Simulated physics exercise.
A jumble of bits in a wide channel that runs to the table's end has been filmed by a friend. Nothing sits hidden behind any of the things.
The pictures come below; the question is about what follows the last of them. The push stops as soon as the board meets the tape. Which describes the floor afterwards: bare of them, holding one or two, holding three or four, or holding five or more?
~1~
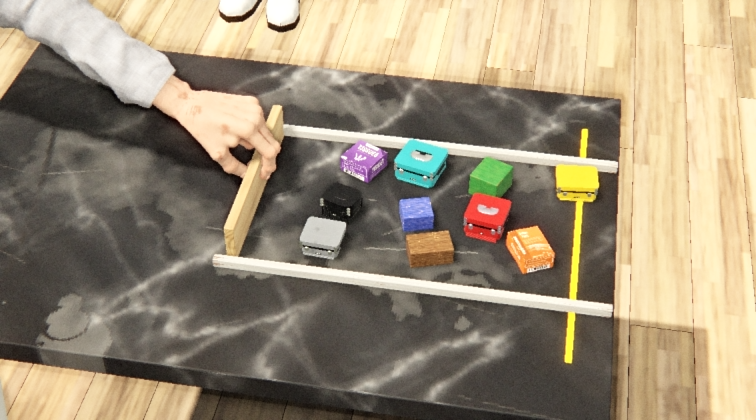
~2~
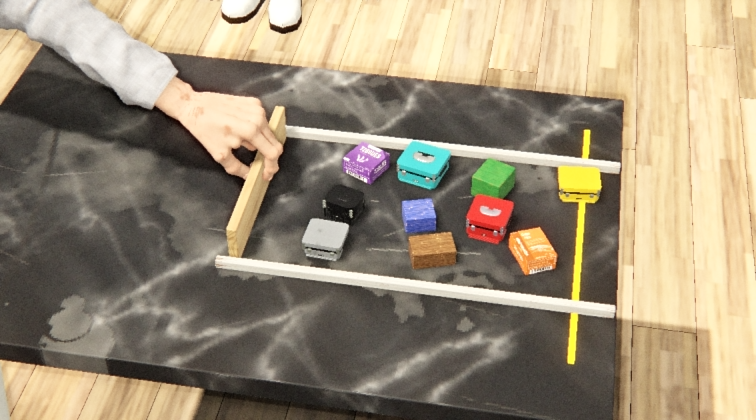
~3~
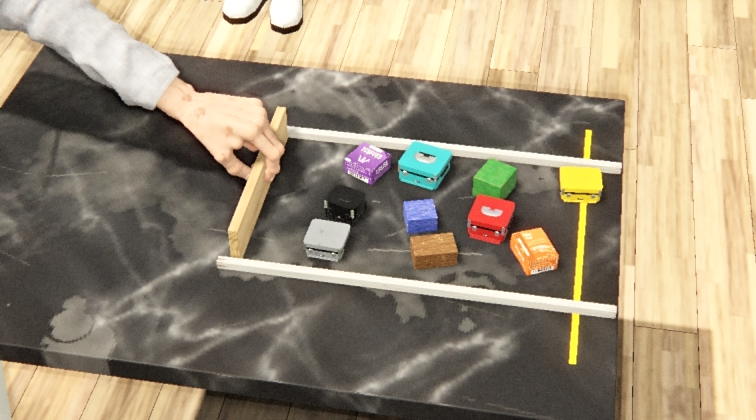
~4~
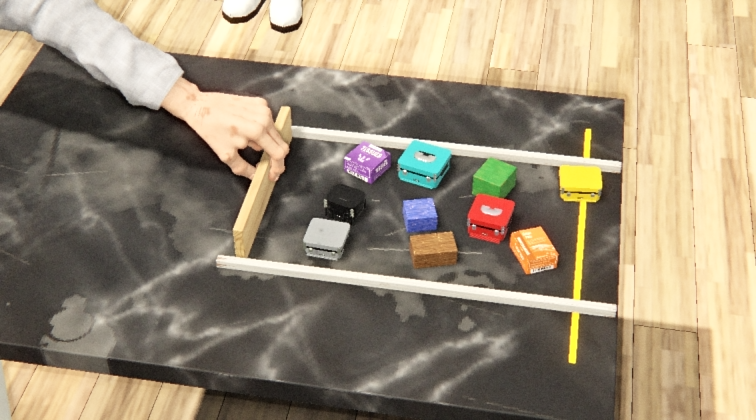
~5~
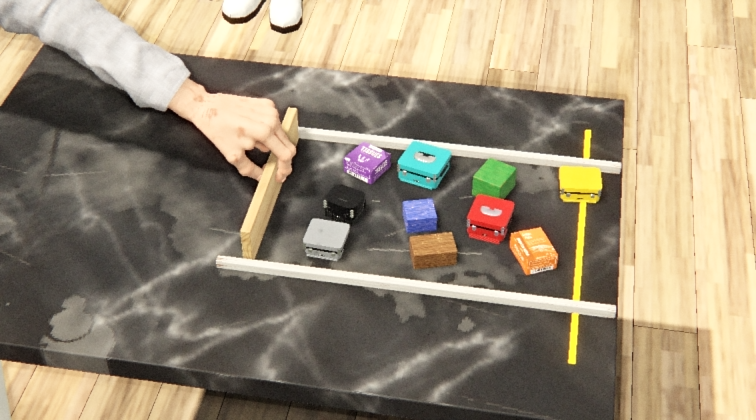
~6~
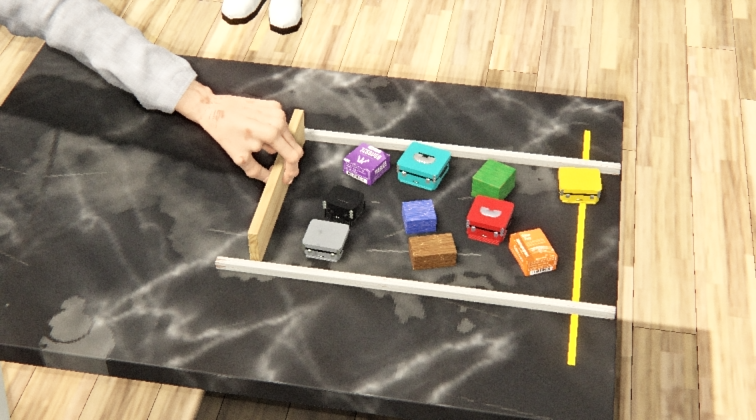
The floor is holding five or more.
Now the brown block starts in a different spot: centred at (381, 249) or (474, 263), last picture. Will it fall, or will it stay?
Results in order - down; down.
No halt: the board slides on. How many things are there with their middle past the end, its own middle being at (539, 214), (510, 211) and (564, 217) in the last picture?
Respectively, 4, 1 and 6.
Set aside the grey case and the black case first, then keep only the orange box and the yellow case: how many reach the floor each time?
The count is 5 in the first case and 5 in the second.
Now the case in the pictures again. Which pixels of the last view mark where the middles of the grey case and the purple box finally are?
Grey case: (598, 275); purple box: (602, 187).
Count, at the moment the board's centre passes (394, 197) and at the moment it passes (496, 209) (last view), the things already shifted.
First 7, after that 10.
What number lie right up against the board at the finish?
Tally at the end: 3.
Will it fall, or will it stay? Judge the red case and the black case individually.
Outcome - red case goes down, black case remains in place.
Soon after, none off yet; yellow case at rest near (579, 186); orange box at rest near (533, 252); red case at rest near (490, 220).
After that, none off yet; yellow case moving near (584, 188); orange box moving near (540, 256); red case displaced about its own width near (531, 223).
And then, one off so far; yellow case on its way down near (647, 315); orange box displaced well along near (621, 266); red case displaced well along near (610, 232).
In the end, the number that fall off is five or more; gone, turquoise case, blue block, brown block, green block, red case, orange box and yellow case.
